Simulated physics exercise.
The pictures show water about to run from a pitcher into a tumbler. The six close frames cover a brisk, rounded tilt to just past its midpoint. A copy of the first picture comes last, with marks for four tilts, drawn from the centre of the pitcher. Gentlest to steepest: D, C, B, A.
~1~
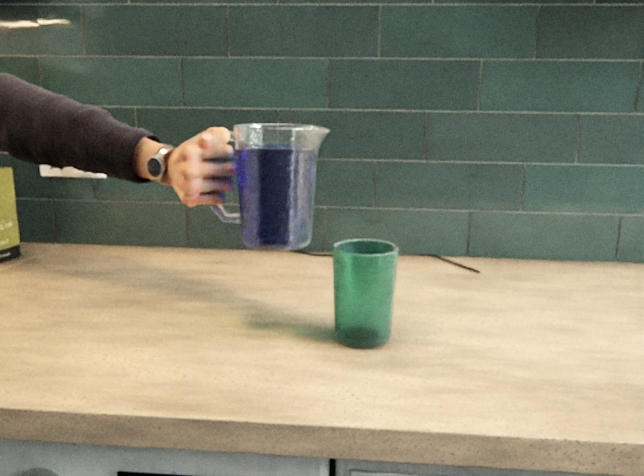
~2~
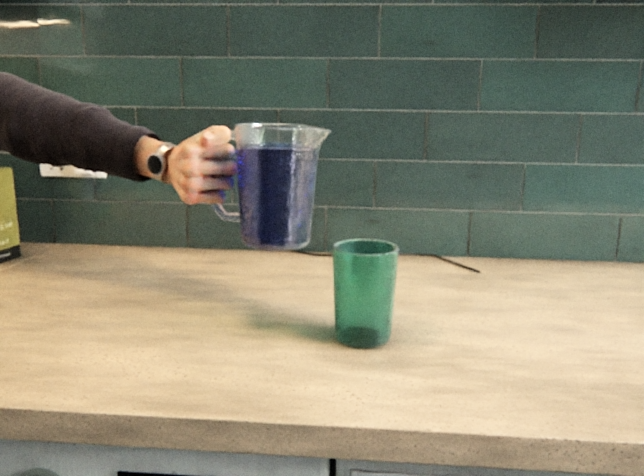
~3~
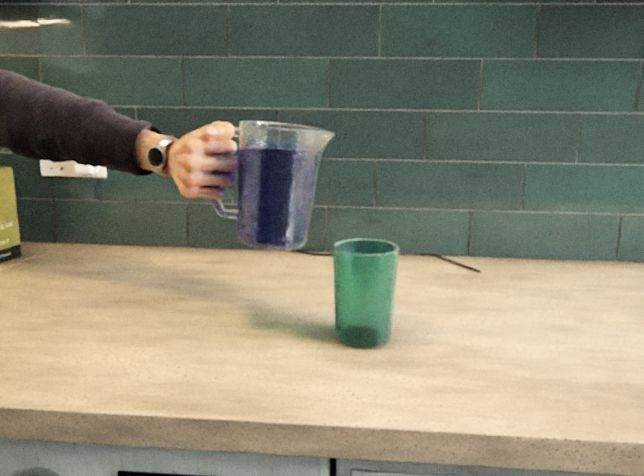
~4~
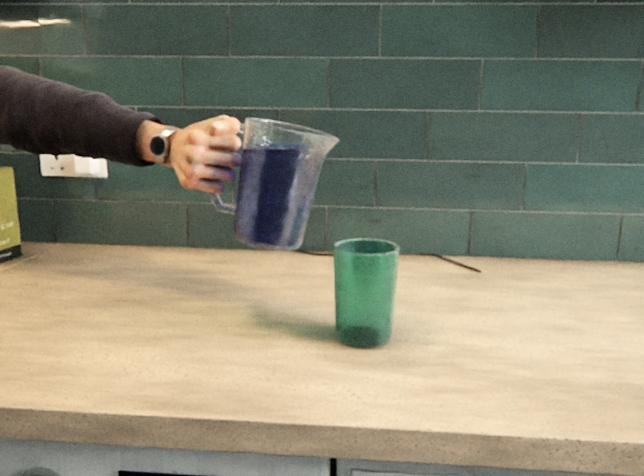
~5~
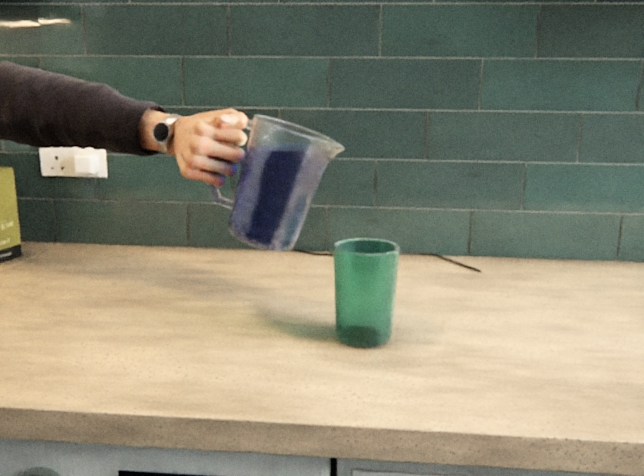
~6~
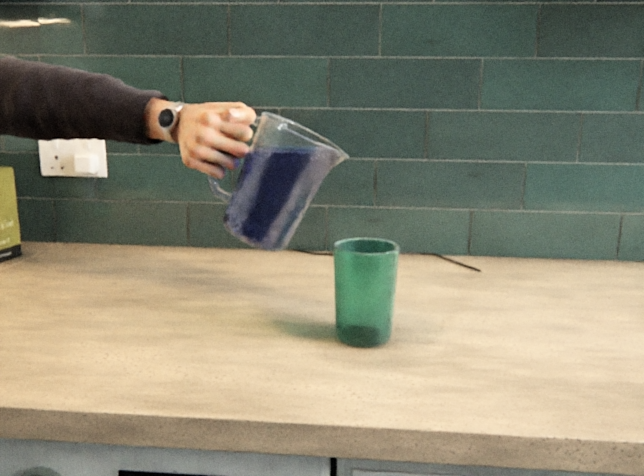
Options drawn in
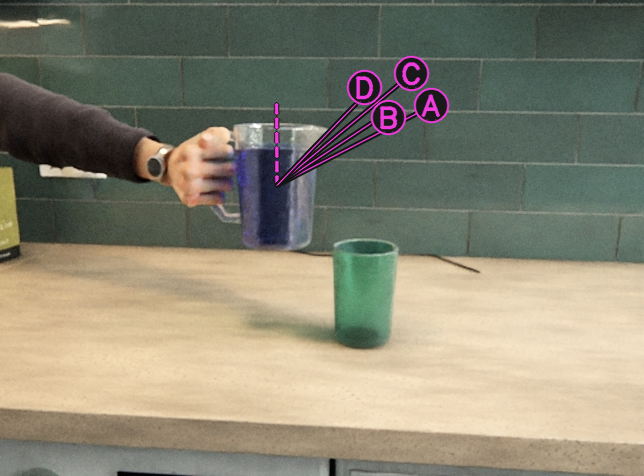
A hand holding a clear pitcher of dark blue liquid gradually tilts it rightward beside a green tumbler on a counter.
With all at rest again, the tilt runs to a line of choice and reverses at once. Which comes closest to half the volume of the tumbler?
Go for A.
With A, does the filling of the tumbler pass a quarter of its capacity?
Yes.
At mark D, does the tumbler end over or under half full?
Under half.
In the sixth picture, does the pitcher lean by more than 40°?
No, it does not.
On the marked copy, A at (416, 113); B at (371, 123); C at (398, 84); D at (355, 104).
For mark A, the tumbler ends with about 52 % of what it can hold.
For mark B, the tumbler ends with about 37 % of what it can hold; 3 % of the water is spilt.
For mark C, the tumbler ends with about 28 % of what it can hold.
For mark D, the tumbler ends with about 20 % of what it can hold.
